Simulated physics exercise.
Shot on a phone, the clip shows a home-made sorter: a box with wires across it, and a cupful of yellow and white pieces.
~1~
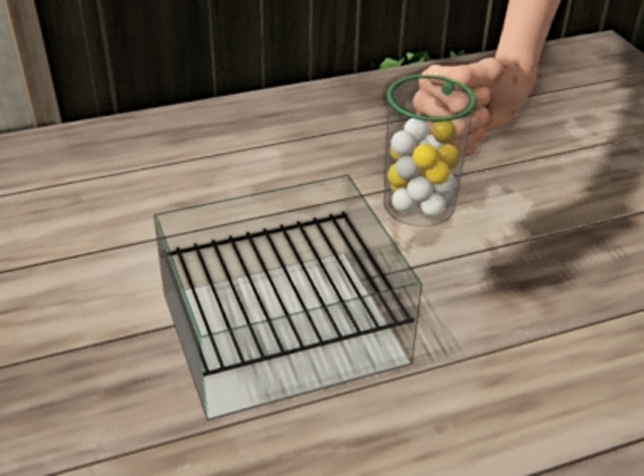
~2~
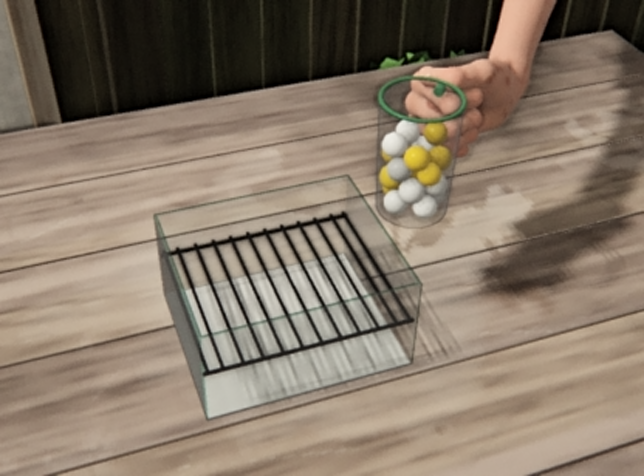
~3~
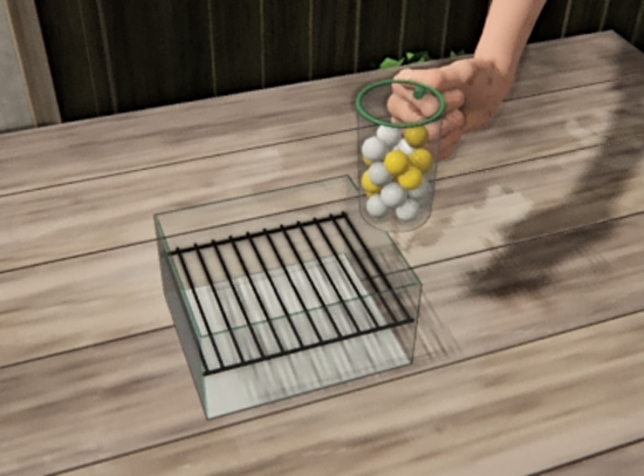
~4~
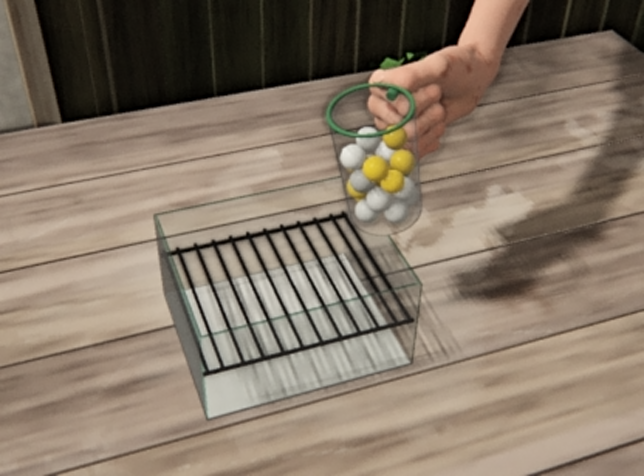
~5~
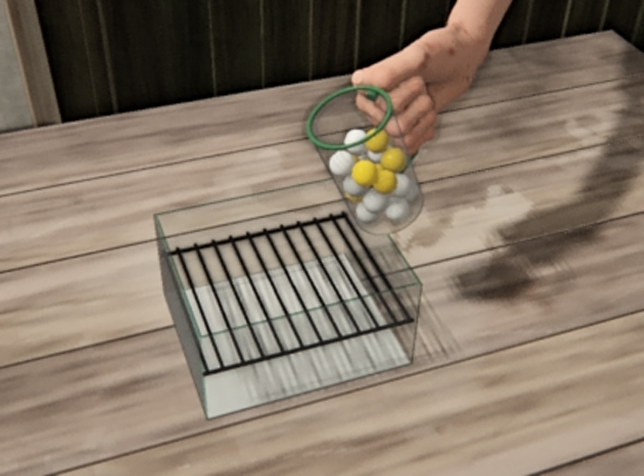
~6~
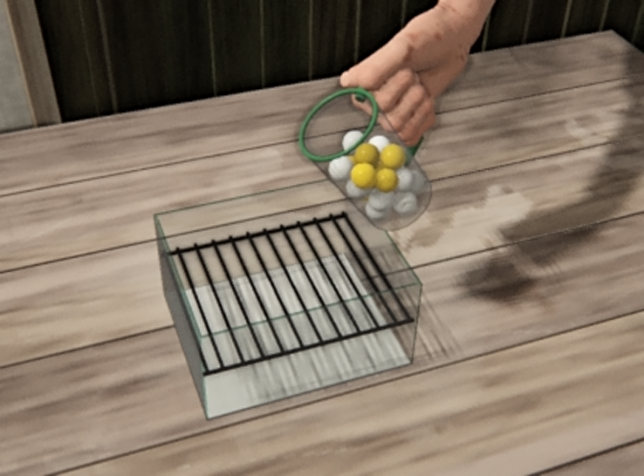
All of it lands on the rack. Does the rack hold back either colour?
The yellow pieces don't get through; the white pieces don't get through.
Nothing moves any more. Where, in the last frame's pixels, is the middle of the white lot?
When the motion stops, its middle lies near (273, 257) in the final view.
Then, 0.25 s past the last view, yellow ones, all in the cup; white ones, all in the cup.
Then, 0.56 s past the last view, yellow ones, all in the cup; white ones, all in the cup.
Then, 0.90 s past the last view, yellow ones, about two thirds in the cup, about a third on or over the wires; white ones, most in the cup, about a quarter on or over the wires.
Finally, yellow ones, all on the wires, none under the rack; white ones, all on the wires, none under the rack.
